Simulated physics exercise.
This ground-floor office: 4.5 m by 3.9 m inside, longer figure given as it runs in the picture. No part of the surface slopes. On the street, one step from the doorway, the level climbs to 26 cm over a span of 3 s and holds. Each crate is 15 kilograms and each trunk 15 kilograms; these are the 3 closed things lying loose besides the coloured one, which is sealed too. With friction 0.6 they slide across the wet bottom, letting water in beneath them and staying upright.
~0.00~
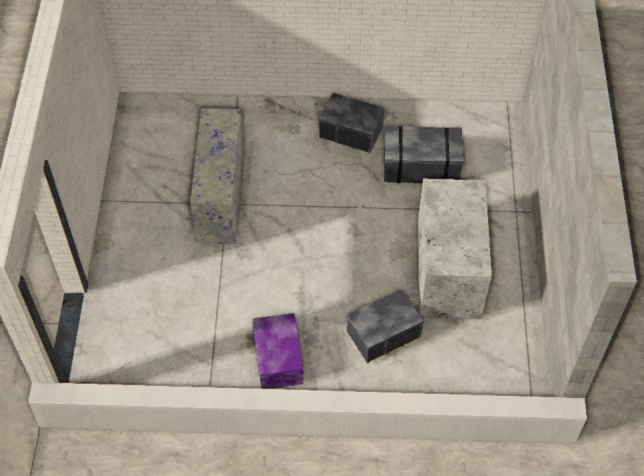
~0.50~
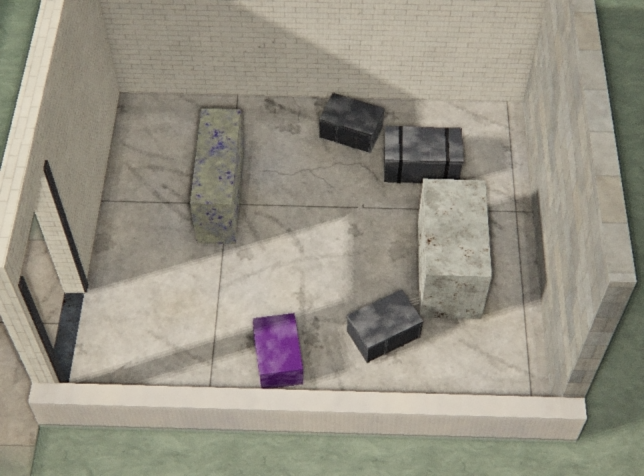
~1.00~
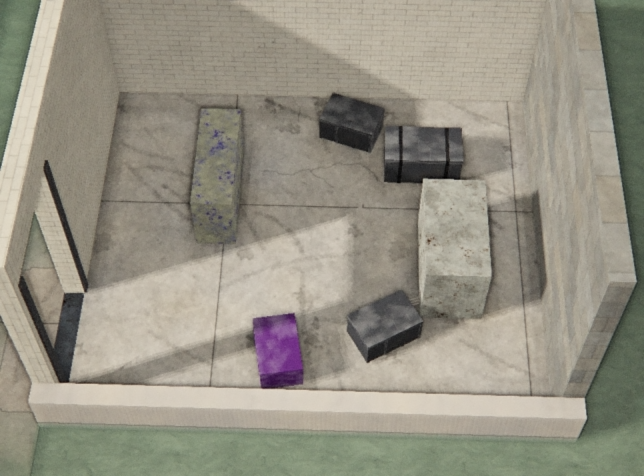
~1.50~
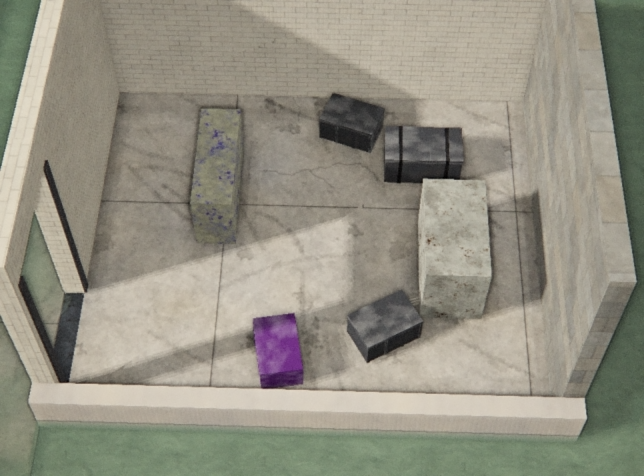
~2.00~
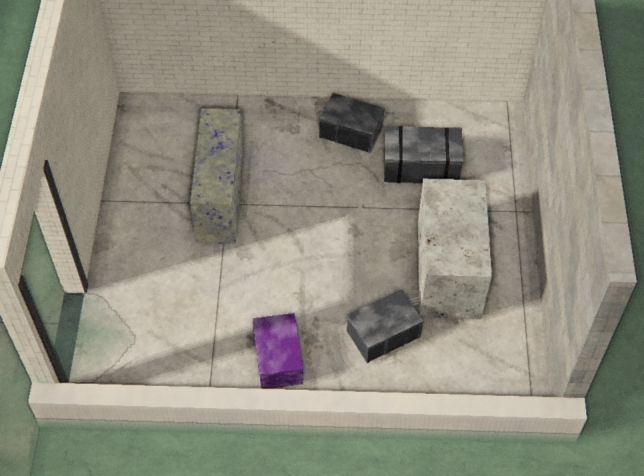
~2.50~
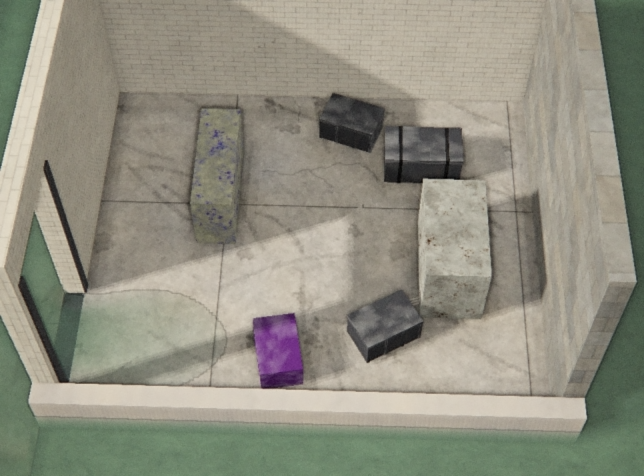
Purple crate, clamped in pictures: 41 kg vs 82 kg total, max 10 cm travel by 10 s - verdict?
Higher only.
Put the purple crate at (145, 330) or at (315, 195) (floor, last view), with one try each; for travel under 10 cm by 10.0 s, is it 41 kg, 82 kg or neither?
Heavier load only; any load.
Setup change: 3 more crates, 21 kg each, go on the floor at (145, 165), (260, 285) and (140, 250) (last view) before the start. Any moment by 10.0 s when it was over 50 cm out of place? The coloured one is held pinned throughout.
Answer by position: Inside the range; outside the range; inside the range.
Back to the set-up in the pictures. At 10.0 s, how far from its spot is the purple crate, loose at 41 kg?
Close to 60 centimetres.
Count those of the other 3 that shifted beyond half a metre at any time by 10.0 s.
That makes 2.
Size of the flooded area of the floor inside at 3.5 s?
About 4.5 m2.
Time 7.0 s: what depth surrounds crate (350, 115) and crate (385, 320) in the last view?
Some 5 cm at the first, some 4 cm at the second.
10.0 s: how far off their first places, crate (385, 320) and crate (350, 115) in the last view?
They sit 0 cm and 100 cm away, in the order given.
After 3.5 s the purple crate would be 0 cm from its start with 41 kg and 0 cm from its start with 82 kg; 6 cm of water round it then.
After 4.5 s the purple crate would be 15 cm from its start with 41 kg and 0 cm from its start with 82 kg; 10 cm of water round it then.
After 7.0 s the purple crate would be 29 cm from its start with 41 kg and 0 cm from its start with 82 kg; 10 cm of water round it then.
After 10.0 s the purple crate would be 62 cm from its start with 41 kg and 0 cm from its start with 82 kg; 10 cm of water round it then.
